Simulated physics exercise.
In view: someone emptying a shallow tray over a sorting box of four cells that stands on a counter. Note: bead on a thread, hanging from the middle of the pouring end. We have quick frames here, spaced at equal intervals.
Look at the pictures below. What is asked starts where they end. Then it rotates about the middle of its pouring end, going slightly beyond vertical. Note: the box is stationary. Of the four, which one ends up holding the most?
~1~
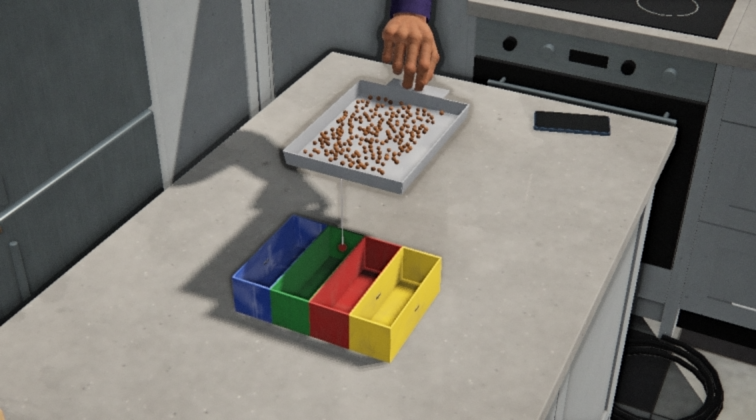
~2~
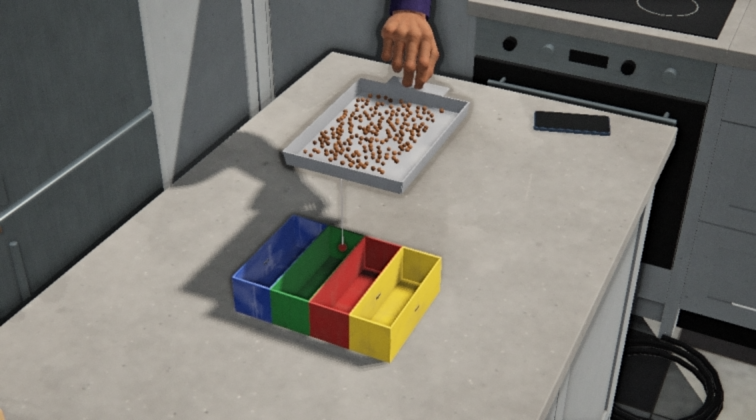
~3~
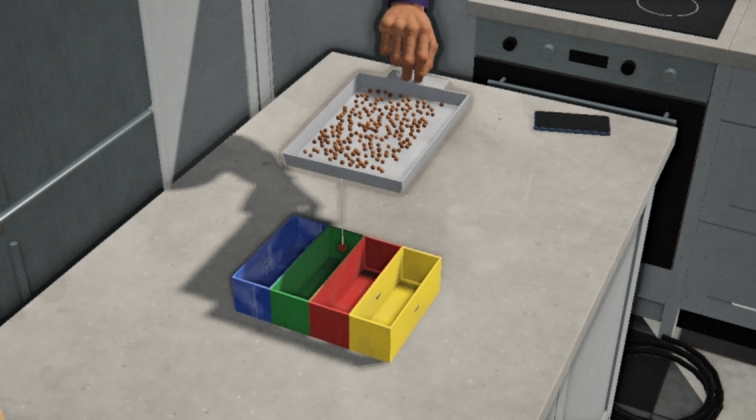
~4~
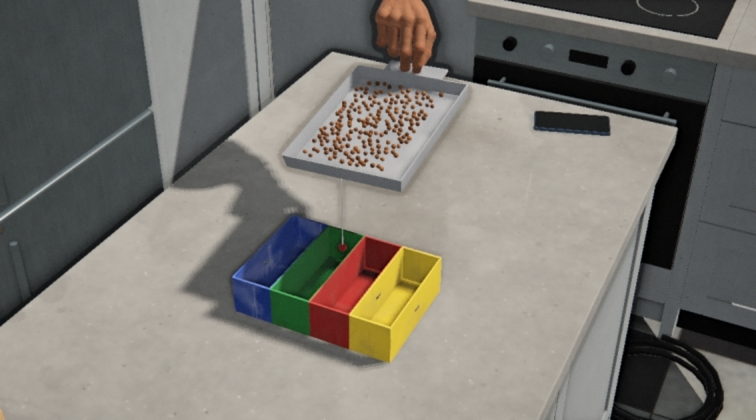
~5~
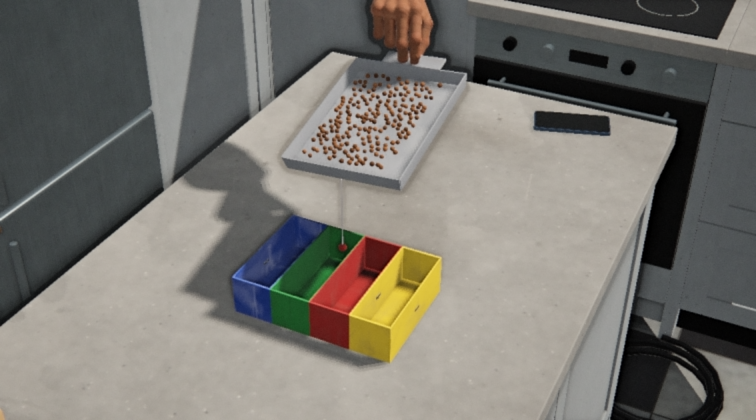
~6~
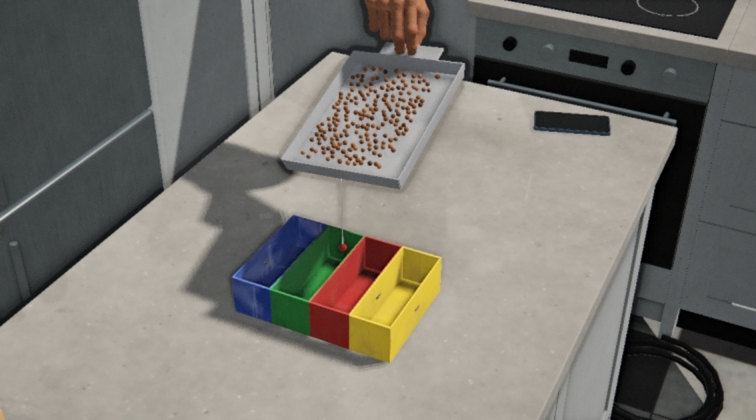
The blue one.
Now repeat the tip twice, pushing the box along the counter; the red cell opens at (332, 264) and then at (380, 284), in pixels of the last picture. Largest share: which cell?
Try 1 - the green cell; try 2 - blue.
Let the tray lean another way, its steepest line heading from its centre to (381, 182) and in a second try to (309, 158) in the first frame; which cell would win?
First: The yellow one, second: The blue one.
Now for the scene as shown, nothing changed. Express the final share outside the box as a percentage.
Close to 0 in a hundred.
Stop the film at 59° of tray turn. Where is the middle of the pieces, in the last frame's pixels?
Roughly at (315, 155).
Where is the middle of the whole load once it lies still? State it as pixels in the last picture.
Roughly at (283, 287).
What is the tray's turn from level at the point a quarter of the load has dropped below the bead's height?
Roughly 110 degrees of tilt.
Soon, tray tipped steeply; nearly all on the tray; a stray few falling or outside the box.
A while on, tray tipped right over; most on the tray; a small part in the blue cell; a small part falling or outside the box.
Towards the end, tray tipped past a quarter turn; most in the blue cell; about a quarter in the green cell; a stray few in the red cell; a stray few falling or outside the box.
Finally, tray tipped past a quarter turn; most in the blue cell; about a quarter in the green cell; a stray few in the red cell; none in the yellow cell; a stray few outside the box.
